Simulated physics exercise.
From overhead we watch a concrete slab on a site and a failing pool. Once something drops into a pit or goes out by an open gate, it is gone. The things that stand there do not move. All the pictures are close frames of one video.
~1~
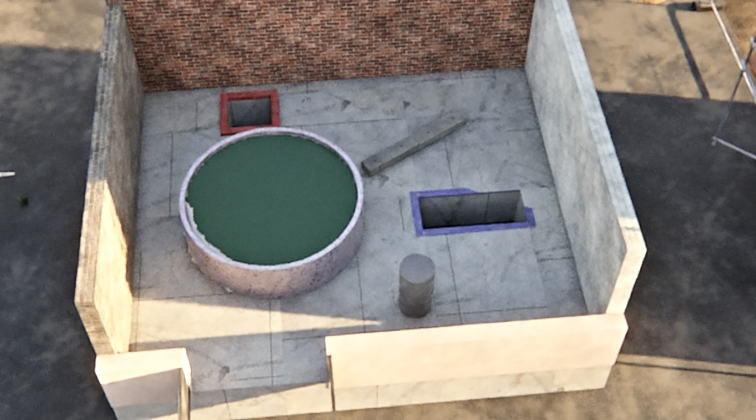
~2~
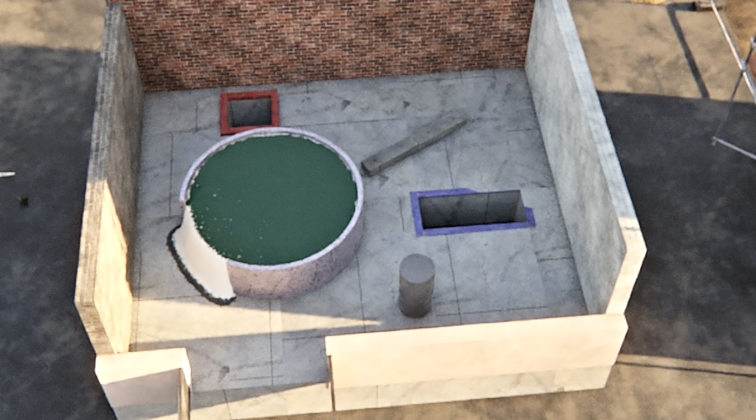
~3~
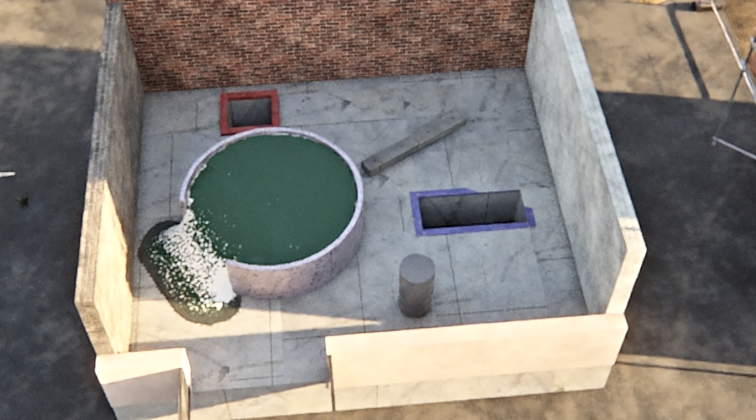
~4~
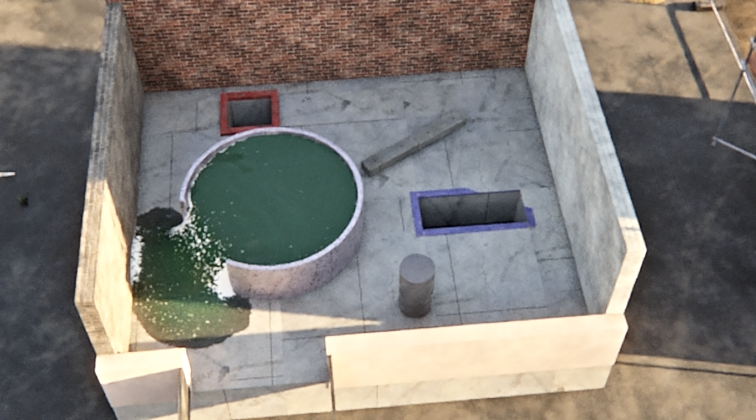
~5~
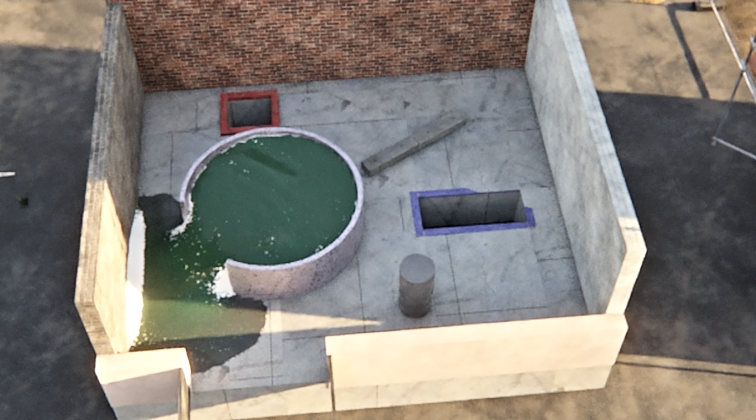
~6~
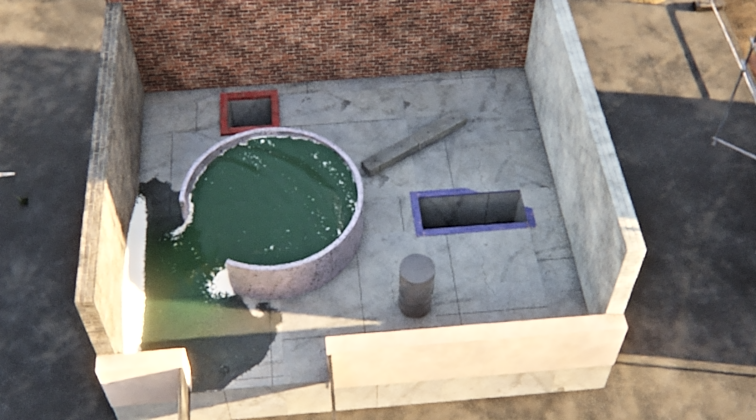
We see a round tank of green water inside a walled concrete enclosure break open at its lower left side, and the water pours out, spreading across the floor to the left wall and toward the front.
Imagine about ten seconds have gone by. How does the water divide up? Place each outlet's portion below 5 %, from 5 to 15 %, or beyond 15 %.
As I see it, the gate pulls in a good deal - past fifteen per cent; the blue pit pulls in a so-so amount - five to fifteen per cent; the red pit pulls in a so-so amount - five to fifteen per cent.
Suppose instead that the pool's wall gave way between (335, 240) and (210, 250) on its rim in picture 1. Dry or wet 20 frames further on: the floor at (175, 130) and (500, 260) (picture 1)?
In the order asked: Out of reach, sodden.
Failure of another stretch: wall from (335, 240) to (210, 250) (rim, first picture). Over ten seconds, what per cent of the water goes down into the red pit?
I'd estimate the red pit takes around 0 percent.
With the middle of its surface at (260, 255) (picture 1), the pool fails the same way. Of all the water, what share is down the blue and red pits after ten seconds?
Estimated shares - blue: Some 0 in a hundred; red: Some 10 in a hundred.
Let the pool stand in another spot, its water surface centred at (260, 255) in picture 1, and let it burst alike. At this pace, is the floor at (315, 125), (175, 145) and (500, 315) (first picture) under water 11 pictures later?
One after the other: Clear, under water, not flooded.
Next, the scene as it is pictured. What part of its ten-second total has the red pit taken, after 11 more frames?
Close to 0 percent.
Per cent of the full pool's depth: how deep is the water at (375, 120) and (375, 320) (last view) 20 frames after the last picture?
Around 0 % at the first and 10 % at the second.
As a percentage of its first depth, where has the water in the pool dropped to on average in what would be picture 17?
Estimate: Close to 54 %.
A moment on, water covers 15 % of the floor; the gate 1 %, the blue pit 0 %, the red pit 0 %.
Next, water covers 35 % of the floor; the gate 3 %, the blue pit 0 %, the red pit 0 %.
Then, water covers 55 % of the floor; the gate 11 %, the blue pit 0 %, the red pit 1 %.
Later, water covers 75 % of the floor; the gate 22 %, the blue pit 3 %, the red pit 4 %.
In the end, water covers 95 % of the floor; the gate 31 %, the blue pit 8 %, the red pit 7 %.
